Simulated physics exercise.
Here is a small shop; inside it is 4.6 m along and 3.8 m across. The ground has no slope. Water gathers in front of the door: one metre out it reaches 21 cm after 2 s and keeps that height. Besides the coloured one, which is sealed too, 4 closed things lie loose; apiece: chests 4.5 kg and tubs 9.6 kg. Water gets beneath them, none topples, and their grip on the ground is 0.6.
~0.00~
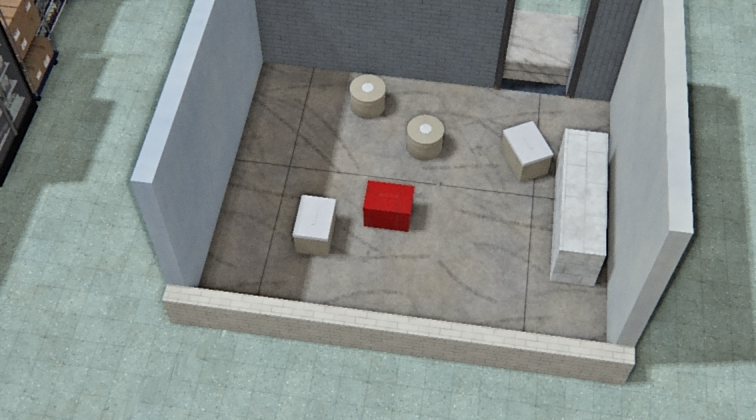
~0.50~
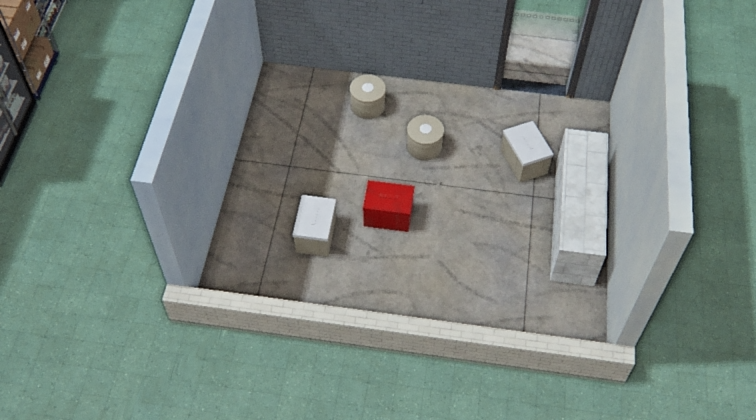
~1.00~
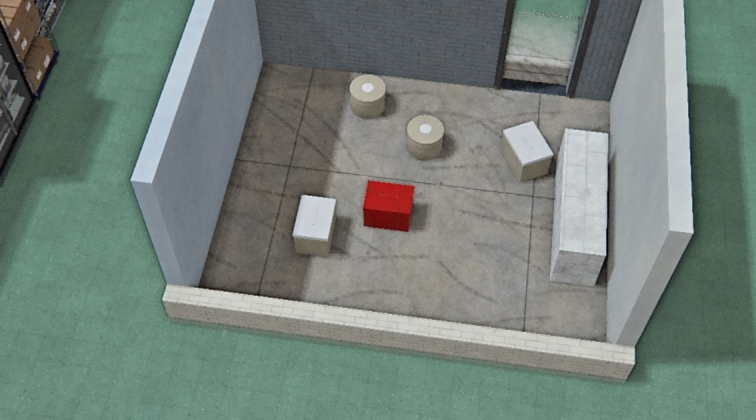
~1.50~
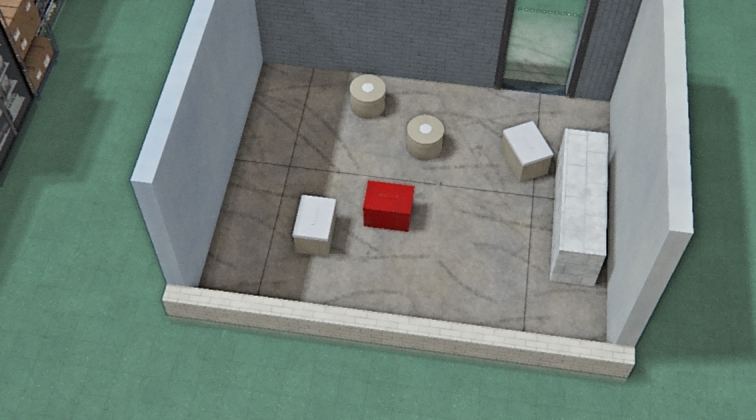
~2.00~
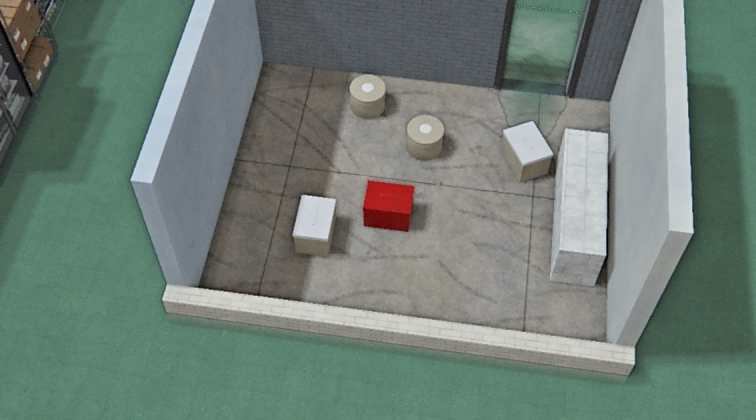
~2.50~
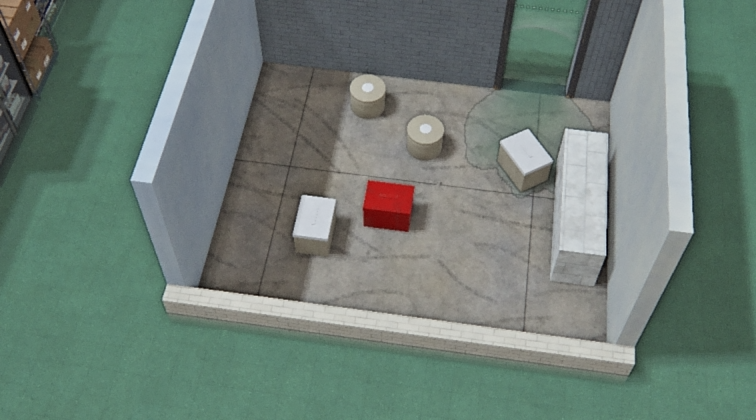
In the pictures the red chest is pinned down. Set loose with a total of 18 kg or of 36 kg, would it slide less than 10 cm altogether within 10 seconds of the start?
I expect that the smaller load will do.
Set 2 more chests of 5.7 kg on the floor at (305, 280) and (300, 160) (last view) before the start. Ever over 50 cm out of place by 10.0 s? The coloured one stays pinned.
In turn: Over, under.
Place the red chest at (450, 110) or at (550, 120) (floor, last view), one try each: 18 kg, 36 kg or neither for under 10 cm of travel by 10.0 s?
In turn: The smaller is enough; neither holds.
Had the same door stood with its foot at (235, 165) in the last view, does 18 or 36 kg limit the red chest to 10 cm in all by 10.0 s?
Then the lower weight is enough.
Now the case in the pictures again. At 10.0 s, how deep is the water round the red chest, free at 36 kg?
About 4 cm.
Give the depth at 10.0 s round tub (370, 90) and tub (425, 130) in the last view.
Roughly 1 and 3 cm.
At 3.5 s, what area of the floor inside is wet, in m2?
About 5.5 m2.
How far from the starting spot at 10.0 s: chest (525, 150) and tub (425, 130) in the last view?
In that order: 300 cm, 0 cm.
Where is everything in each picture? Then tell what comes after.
The red chest at (389, 197) rests on the ground; water covers 0.0 m2; 0 of 5 have shifted, in the first picture.
The red chest at (389, 197) rests on the ground; water covers 0.0 m2; 0 of 5 have shifted, in the second picture.
The red chest at (389, 197), on the bottom; water covers 0.0 m2; 0 of 5 have shifted, in the third picture.
The red chest at (389, 197), on the bottom; water covers 0.0 m2; 0 of 5 have shifted, in the fourth picture.
The red chest at (389, 197), on the bottom; water covers 0.5 m2; 0 of 5 have shifted, in the fifth picture.
The red chest at (389, 197), on the bottom; 1.8 m2 under water; 1 of 5 have shifted, in the sixth picture.
After 3.5 s the red chest would be 0 cm from its start with 18 kg and 0 cm from its start with 36 kg; 2 cm of water round it then.
After 4.5 s the red chest would be 0 cm from its start with 18 kg and 0 cm from its start with 36 kg; 2 cm of water round it then.
After 7.0 s the red chest would be 0 cm from its start with 18 kg and 0 cm from its start with 36 kg; 3 cm of water round it then.
After 10.0 s the red chest would be 0 cm from its start with 18 kg and 0 cm from its start with 36 kg; 4 cm of water round it then.
